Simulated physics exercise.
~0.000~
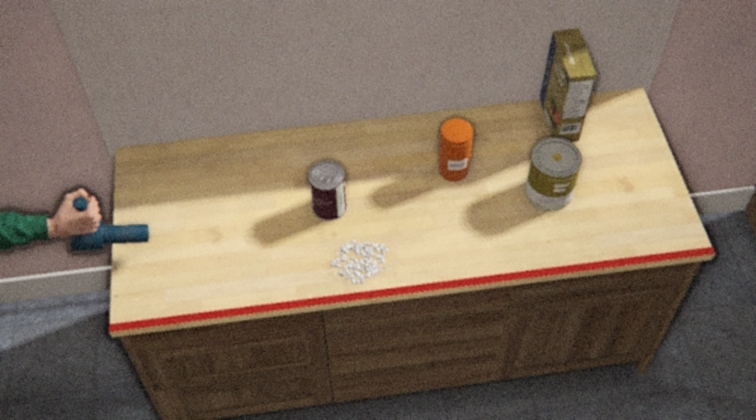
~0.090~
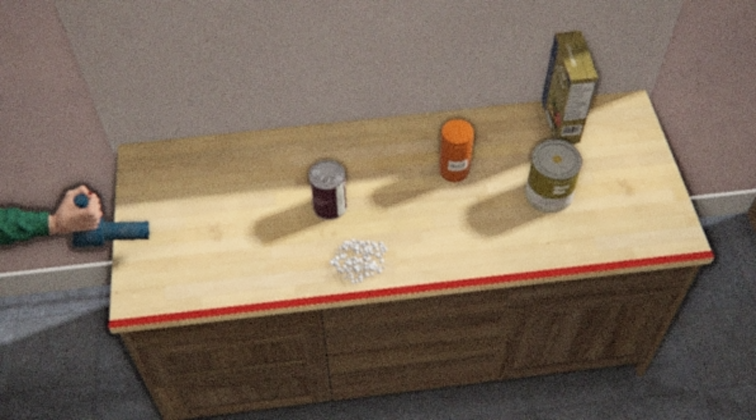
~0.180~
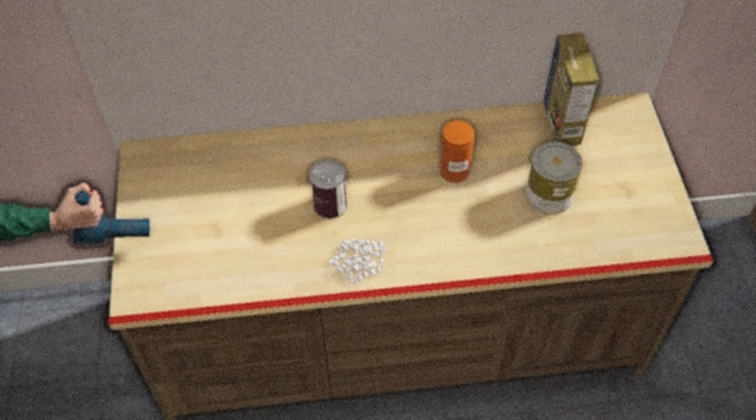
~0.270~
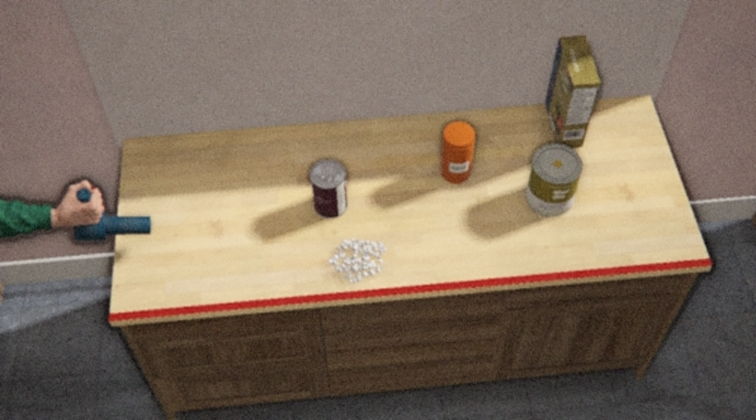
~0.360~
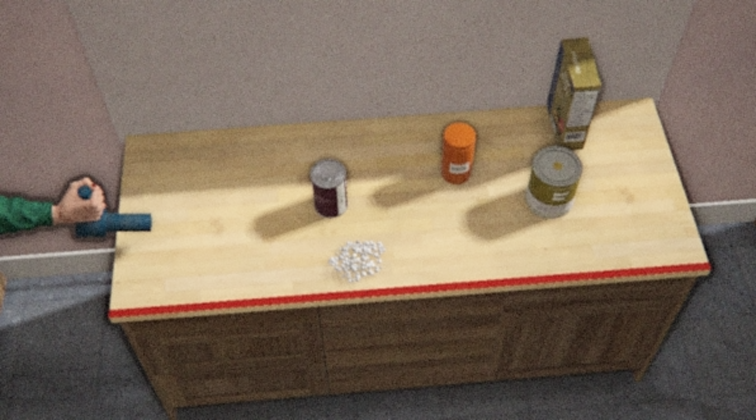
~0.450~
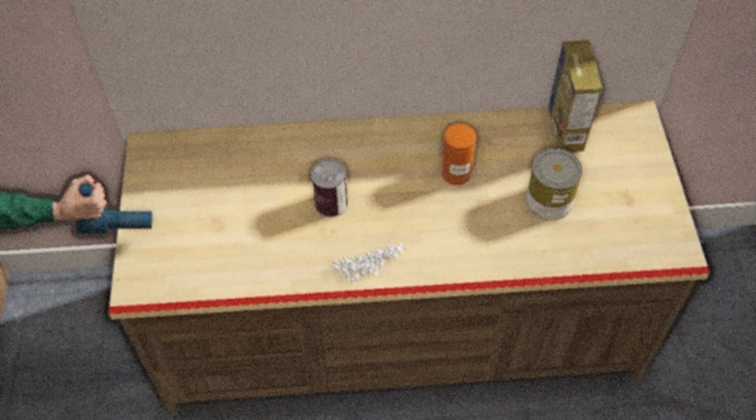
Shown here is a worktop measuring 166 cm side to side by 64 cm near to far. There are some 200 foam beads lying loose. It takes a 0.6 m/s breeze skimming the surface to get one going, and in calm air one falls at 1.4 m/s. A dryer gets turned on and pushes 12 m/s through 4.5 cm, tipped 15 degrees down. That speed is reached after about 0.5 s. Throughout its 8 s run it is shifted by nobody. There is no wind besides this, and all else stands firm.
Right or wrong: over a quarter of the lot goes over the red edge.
Right.
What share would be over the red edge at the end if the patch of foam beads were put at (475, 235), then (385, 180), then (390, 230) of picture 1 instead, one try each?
In turn about 50 %, 0 %, 50 %.
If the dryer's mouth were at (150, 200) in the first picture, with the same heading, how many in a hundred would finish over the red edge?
Near 80 per cent.
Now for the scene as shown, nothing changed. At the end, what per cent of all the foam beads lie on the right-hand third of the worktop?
About 0 percent.
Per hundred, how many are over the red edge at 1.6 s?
Roughly 70 per cent.
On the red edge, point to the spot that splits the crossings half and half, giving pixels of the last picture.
Roughly at pixel (506, 288).
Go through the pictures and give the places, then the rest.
In the first picture, the middle of the foam beads is near (361, 261), none has stirred yet and the mouth of the dryer is at (148, 233).
In the second picture, the middle of the foam beads is near (360, 261), none has stirred yet and the red edge is centred on (418, 293).
In the third picture, the middle of the foam beads is near (359, 261), none has stirred yet, the top of a tin is at (327, 174) and the top of a jar is at (459, 132).
In the fourth picture, the middle of the foam beads is near (359, 260) and none has stirred yet.
In the fifth picture, the middle of the foam beads is near (358, 260) and about 1 % have left their places.
In the sixth picture, the middle of the foam beads is near (368, 262), the farthest in sight from the dryer is at (406, 249) and about 50 % have left their places.
After 1.6 s, 4 % are on the move or not yet settled, 72 % are over the red edge.
After 2.6 s, 0 % are on the move or not yet settled, 72 % are over the red edge.
After 4.4 s, 0 % are on the move or not yet settled, 72 % are over the red edge.
After 8.0 s, at the end, 72 % are over the red edge.
